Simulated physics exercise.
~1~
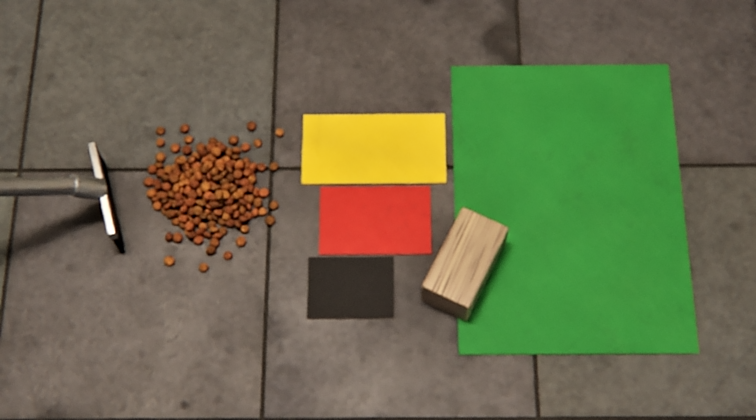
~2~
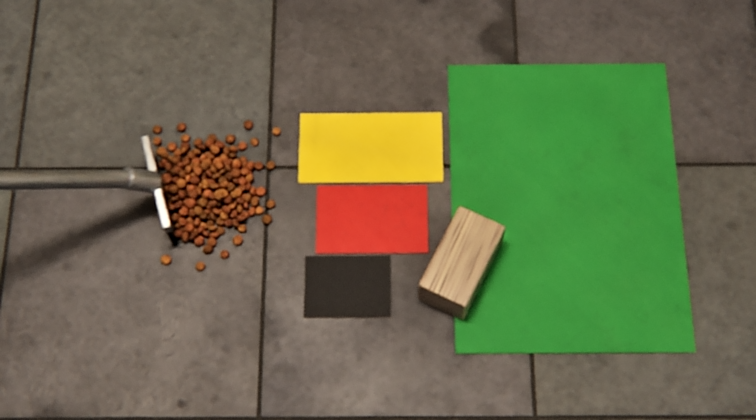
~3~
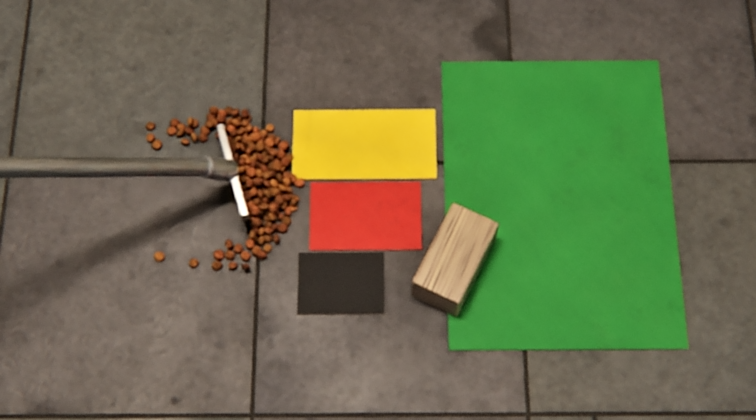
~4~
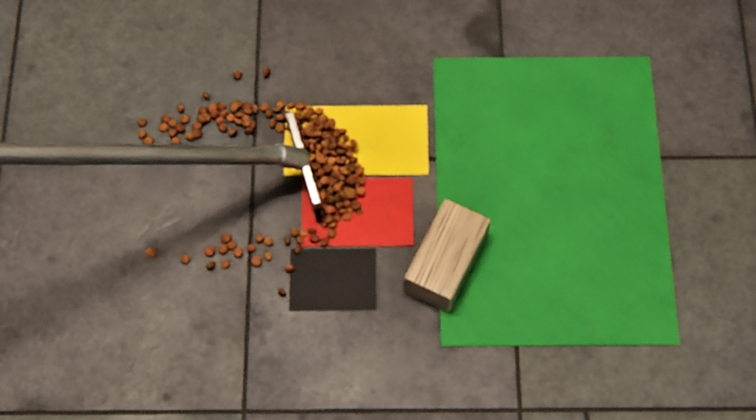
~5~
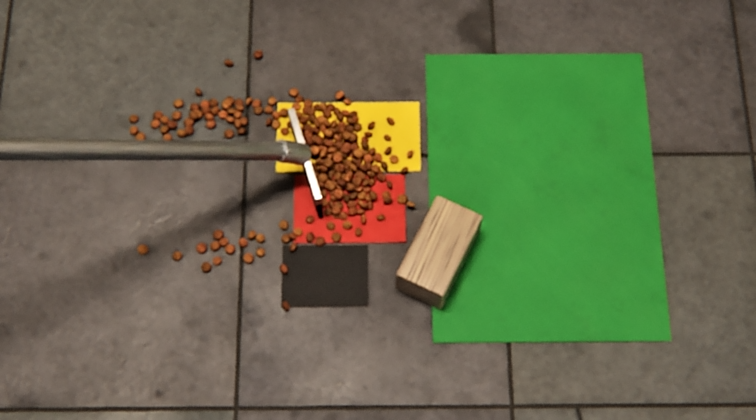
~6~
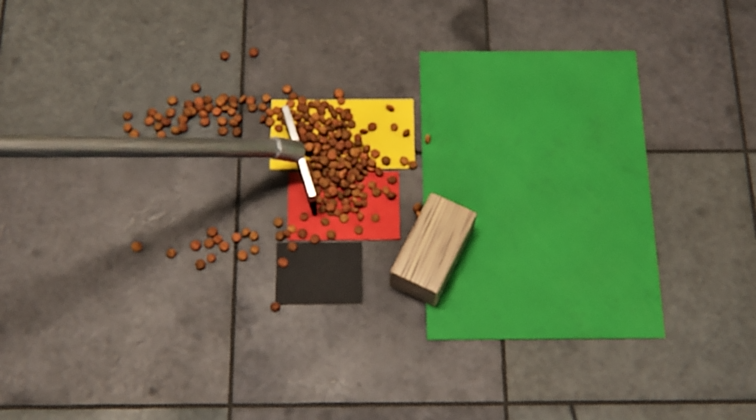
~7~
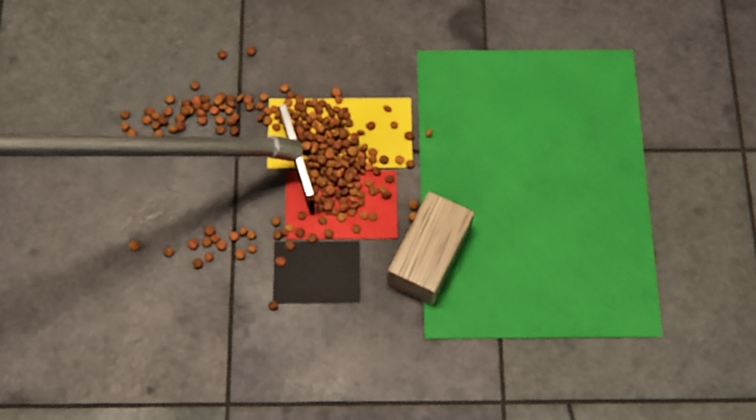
A squeegee on a long handle pushed a heap of brown kibble to the right across grey tiles and stopped, leaving most of it spread over the yellow and red mats, with stray bits trailing behind and the wooden block unmoved.
